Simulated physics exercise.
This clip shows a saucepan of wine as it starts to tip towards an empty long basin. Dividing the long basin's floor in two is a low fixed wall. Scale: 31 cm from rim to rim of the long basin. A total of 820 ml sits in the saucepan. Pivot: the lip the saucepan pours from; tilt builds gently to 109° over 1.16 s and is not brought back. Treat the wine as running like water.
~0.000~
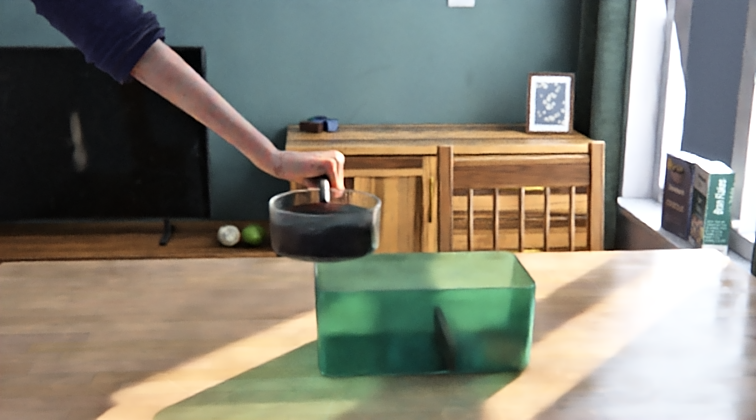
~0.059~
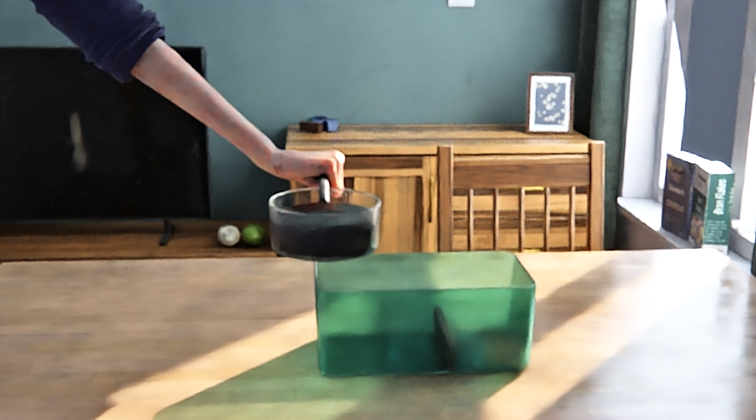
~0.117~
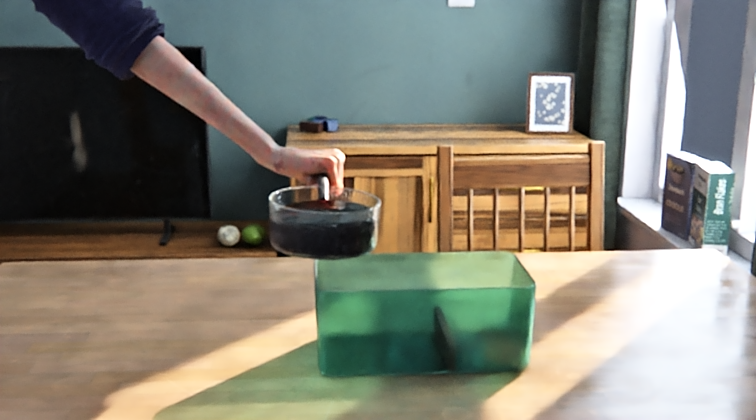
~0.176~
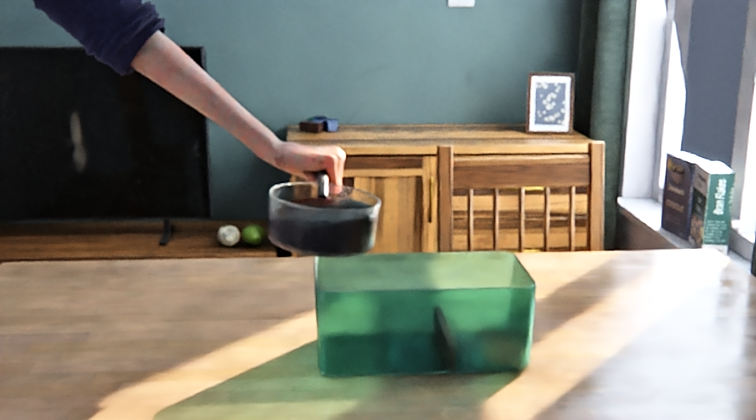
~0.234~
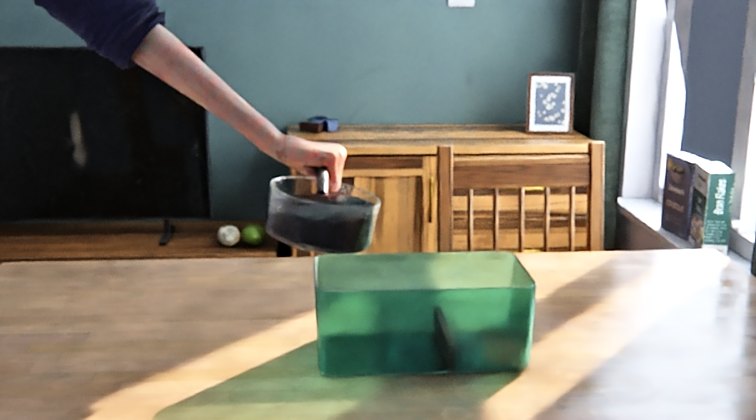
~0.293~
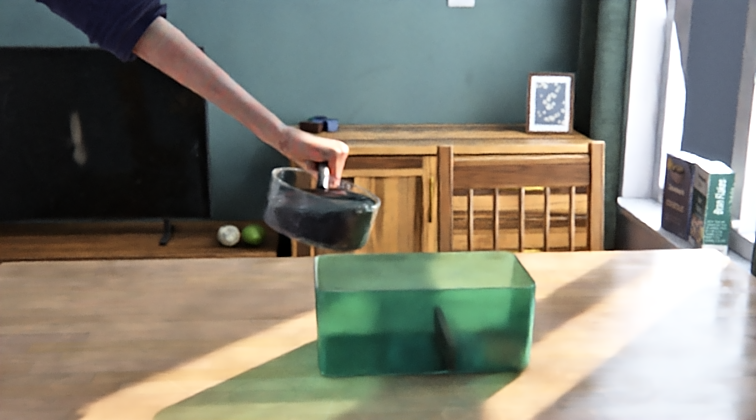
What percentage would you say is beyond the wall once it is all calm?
I would put it at about 62 per cent.
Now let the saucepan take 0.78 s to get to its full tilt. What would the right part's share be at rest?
That would give about 55 percent.
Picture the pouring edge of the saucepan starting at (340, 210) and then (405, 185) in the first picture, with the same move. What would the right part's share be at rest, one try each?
About 5 %, then about 75 %.
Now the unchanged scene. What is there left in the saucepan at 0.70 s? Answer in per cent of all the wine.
I reckon about 46 in a hundred is still held.
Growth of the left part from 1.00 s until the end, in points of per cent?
It comes to about 16 per cent.
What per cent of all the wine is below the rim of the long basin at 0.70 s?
About 14%.
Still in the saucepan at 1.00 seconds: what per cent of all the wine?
I'd estimate some 6 per cent.
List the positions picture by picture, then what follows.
In the first frame, it leans 0°; its right rim is at (380, 203); the wine meets the walls at (272, 216) and (378, 214); the long basin's rim runs from (315, 274) to (525, 270); the wall's top is at (444, 325).
In the second frame, it leans 1°; its right rim is at (380, 203); the wine meets the walls at (272, 215) and (377, 213).
In the third frame, it leans 3°; its right rim is at (380, 203); the wine meets the walls at (271, 214) and (376, 211).
In the fourth frame, it leans 6°; its right rim is at (379, 203); the wine meets the walls at (271, 210) and (377, 209).
In the fifth frame, it leans 11°; its right rim is at (379, 203); the wine meets the walls at (270, 206) and (377, 205).
In the sixth frame, it leans 16°; its right rim is at (379, 203); the wine meets the walls at (269, 199) and (376, 201).
Then, 0.70 s in, the tilt is 72° and 46 per cent is still to pour, 12 is left of the wall and 1 right of it.
Then, 1.00 s in, the tilt is 104° and 6 per cent is still to pour, 21 is left of the wall and 62 right of it.
Then, 1.32 s in, the tilt is 109° and 0 per cent is still to pour, 36 is left of the wall and 63 right of it.
Then, 1.66 s in, the tilt is 109° and 0 per cent is still to pour, 37 is left of the wall and 62 right of it.
Finally, 37 per cent lies left of the wall, 62 right of it and 1 outside.
